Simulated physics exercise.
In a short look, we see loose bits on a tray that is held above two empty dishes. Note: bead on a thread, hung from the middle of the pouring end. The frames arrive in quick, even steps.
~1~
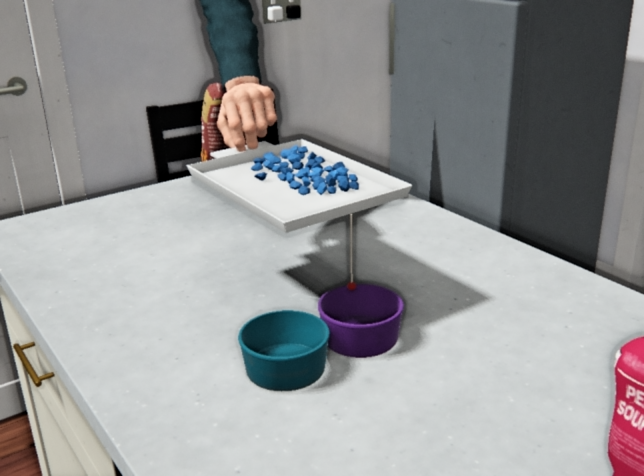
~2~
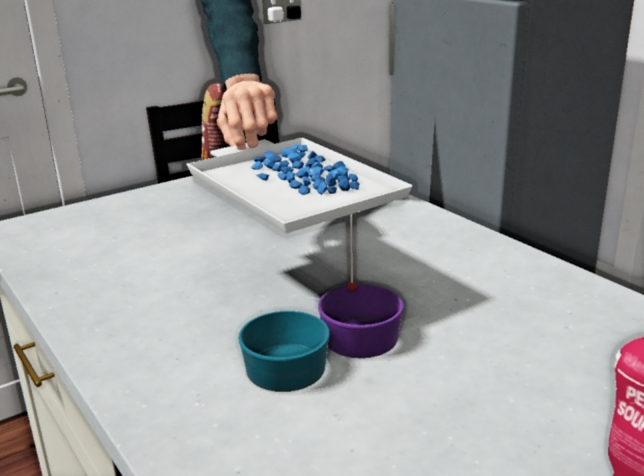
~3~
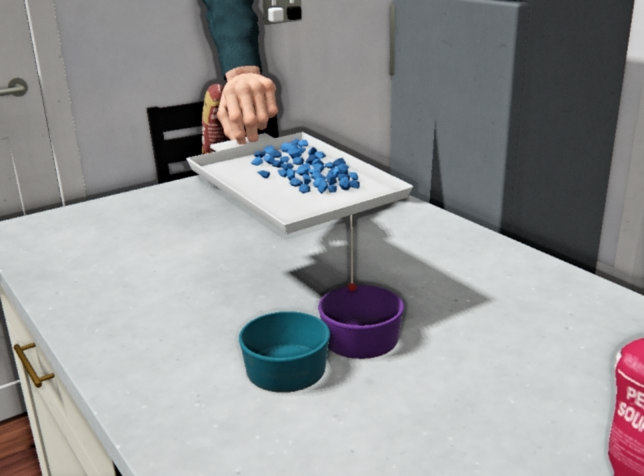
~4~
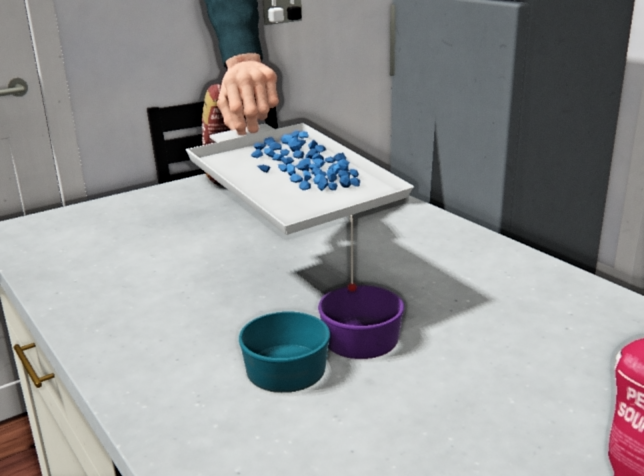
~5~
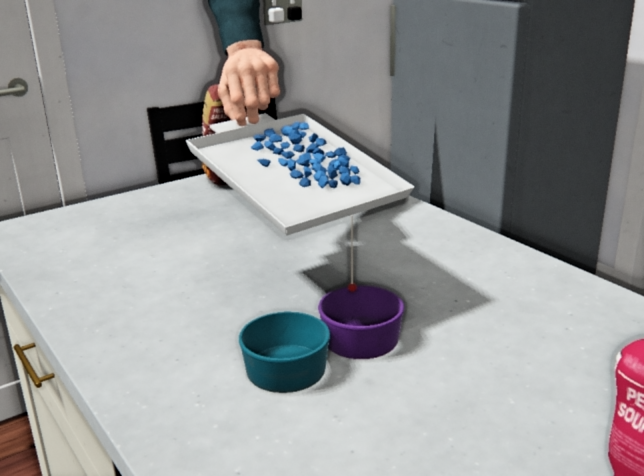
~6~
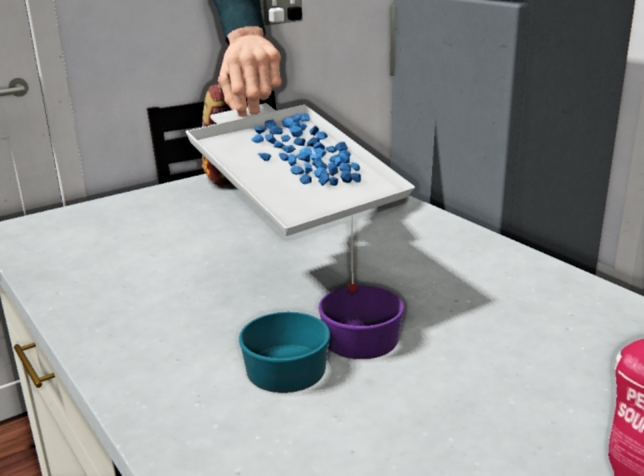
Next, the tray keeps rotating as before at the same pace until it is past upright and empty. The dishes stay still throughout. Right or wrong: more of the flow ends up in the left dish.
Wrong; more ends up in the right dish.
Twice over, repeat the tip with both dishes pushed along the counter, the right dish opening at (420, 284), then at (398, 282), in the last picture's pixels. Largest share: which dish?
First try: The leftmost dish. Second try: The leftmost dish.
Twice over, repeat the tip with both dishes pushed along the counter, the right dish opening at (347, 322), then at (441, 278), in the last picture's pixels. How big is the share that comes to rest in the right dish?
Approximately 50 percent, followed by approximately 0 percent.
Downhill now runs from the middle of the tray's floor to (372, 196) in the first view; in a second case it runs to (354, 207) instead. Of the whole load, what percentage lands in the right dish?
Roughly 0 % in the first case and 30 % in the second.
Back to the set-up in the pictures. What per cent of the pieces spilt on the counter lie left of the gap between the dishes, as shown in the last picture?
It works out at some 0 percent.
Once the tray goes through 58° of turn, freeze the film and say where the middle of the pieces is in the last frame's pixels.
The load is centred around (360, 207).
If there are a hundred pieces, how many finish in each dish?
Final share: Left dish at 10 per cent, right dish at 50 per cent.
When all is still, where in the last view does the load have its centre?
I'd place the middle at about (376, 337).
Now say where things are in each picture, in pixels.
In the first frame, corners of the pouring end at (285, 220) and (407, 185), level; middle of the load at (314, 175), aquarium stones; left dish at (309, 367); right dish at (386, 335); bead on its thread at (352, 286).
In the second frame, corners of the pouring end at (286, 221) and (407, 185), level; middle of the load at (315, 175).
In the third frame, corners of the pouring end at (286, 222) and (407, 186), tipped barely, level across its low end; middle of the load at (315, 172).
In the fourth frame, corners of the pouring end at (286, 223) and (408, 186), tipped a little, level across its low end; middle of the load at (315, 167).
In the fifth frame, corners of the pouring end at (287, 224) and (409, 186), tipped a little, level across its low end; middle of the load at (316, 162).
In the sixth frame, corners of the pouring end at (287, 225) and (409, 186), tipped a little, level across its low end; middle of the load at (316, 157); left dish at (309, 369); right dish at (387, 336).
Soon after the last picture, tray tipped steeply; about two thirds on the tray; a small part in the right dish; about a quarter in the air.
A little later, tray tipped right over; about a quarter on the tray; a small part in the left dish; about a quarter in the right dish; about a quarter outside both; about a quarter in the air.
Later still, tray tipped past a quarter turn; a small part in the left dish; about half in the right dish; about a third outside both.
At rest, tray tipped past a quarter turn; a small part in the left dish; about half in the right dish; about a third outside both.
